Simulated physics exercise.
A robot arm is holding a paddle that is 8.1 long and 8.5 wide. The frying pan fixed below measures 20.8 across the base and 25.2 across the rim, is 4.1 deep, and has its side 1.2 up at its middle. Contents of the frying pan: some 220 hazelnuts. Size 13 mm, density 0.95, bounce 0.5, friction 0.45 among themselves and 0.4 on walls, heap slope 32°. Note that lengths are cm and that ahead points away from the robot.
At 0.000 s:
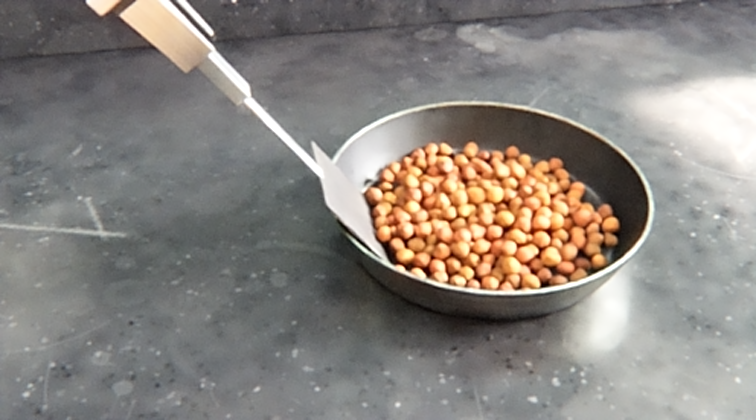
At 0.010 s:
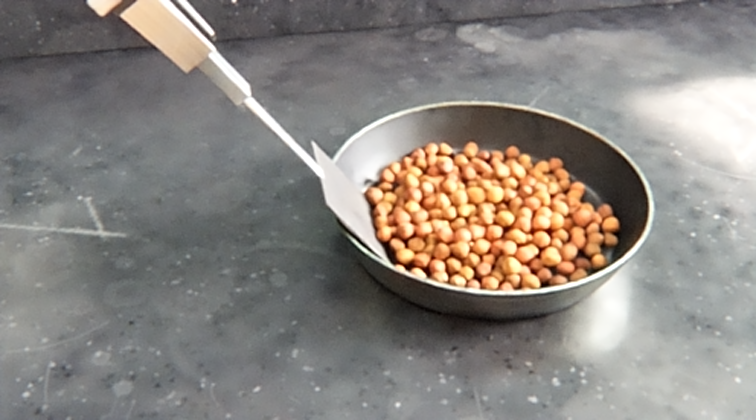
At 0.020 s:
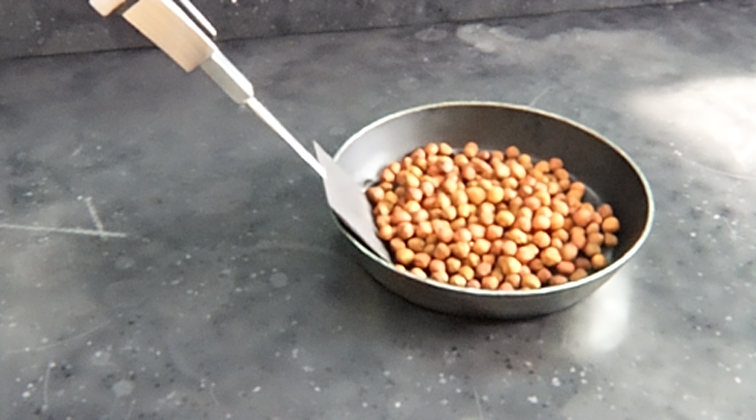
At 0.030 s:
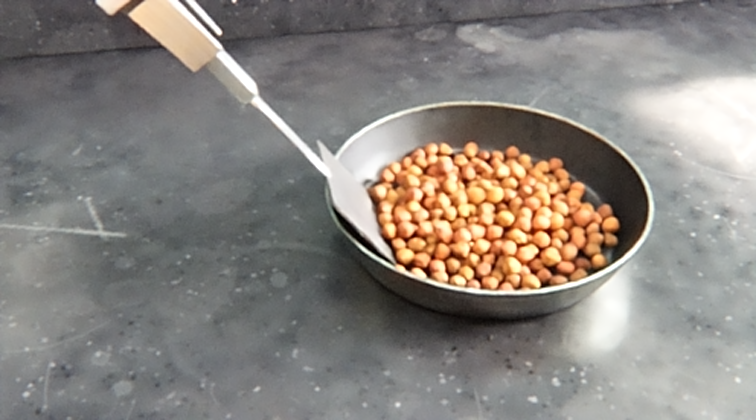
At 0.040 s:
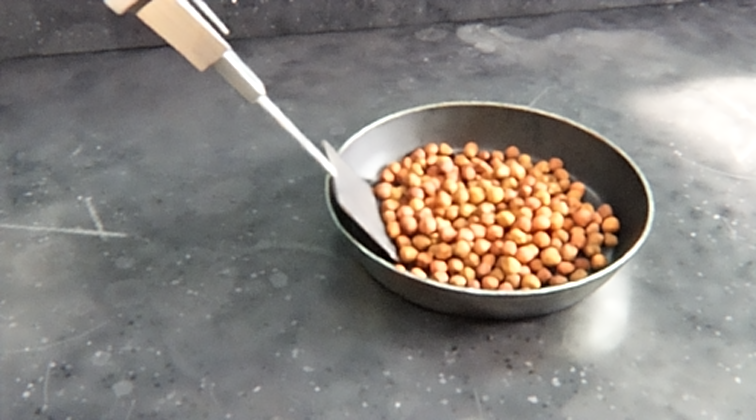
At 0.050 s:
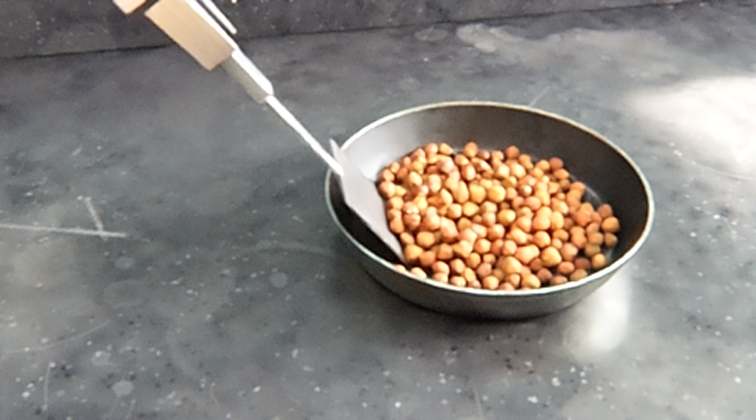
A metal paddle held by a robot arm edging slightly right against hazelnuts in a dark frying pan on a grey countertop.
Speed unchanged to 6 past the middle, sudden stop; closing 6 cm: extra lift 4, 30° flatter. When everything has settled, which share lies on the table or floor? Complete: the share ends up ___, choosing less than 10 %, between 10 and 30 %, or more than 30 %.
The share ends up less than 10 %.
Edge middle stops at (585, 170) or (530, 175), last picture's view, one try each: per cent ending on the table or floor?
First try about 5 percent, second about 0 percent.
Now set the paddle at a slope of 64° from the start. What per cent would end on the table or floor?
Some 0 in a hundred.
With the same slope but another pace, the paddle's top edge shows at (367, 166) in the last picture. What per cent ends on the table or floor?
That share would be about 15 percent.
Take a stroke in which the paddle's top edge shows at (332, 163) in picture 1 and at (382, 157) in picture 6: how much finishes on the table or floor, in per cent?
Around 15 per cent finishes on the table or floor.
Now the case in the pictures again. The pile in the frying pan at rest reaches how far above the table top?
Close to 4.0 centimetres high.
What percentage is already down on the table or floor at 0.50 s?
Roughly 0 percent.
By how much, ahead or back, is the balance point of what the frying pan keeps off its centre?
I'd say it's roughly 4.0 cm toward the front.
After 0.15 s, sloping 55°, highest piece 4 above the table; 225 in the frying pan.
After 0.25 s, sloping 42°, highest piece 5 above the table; 225 in the frying pan.
After 0.50 s, sloping 25°, highest piece 4 above the table; 225 in the frying pan.
After 1.55 s, sloping 25°, highest piece 4 above the table; 225 in the frying pan.
At rest, 225 in the frying pan. That is 0 % on the table or floor.
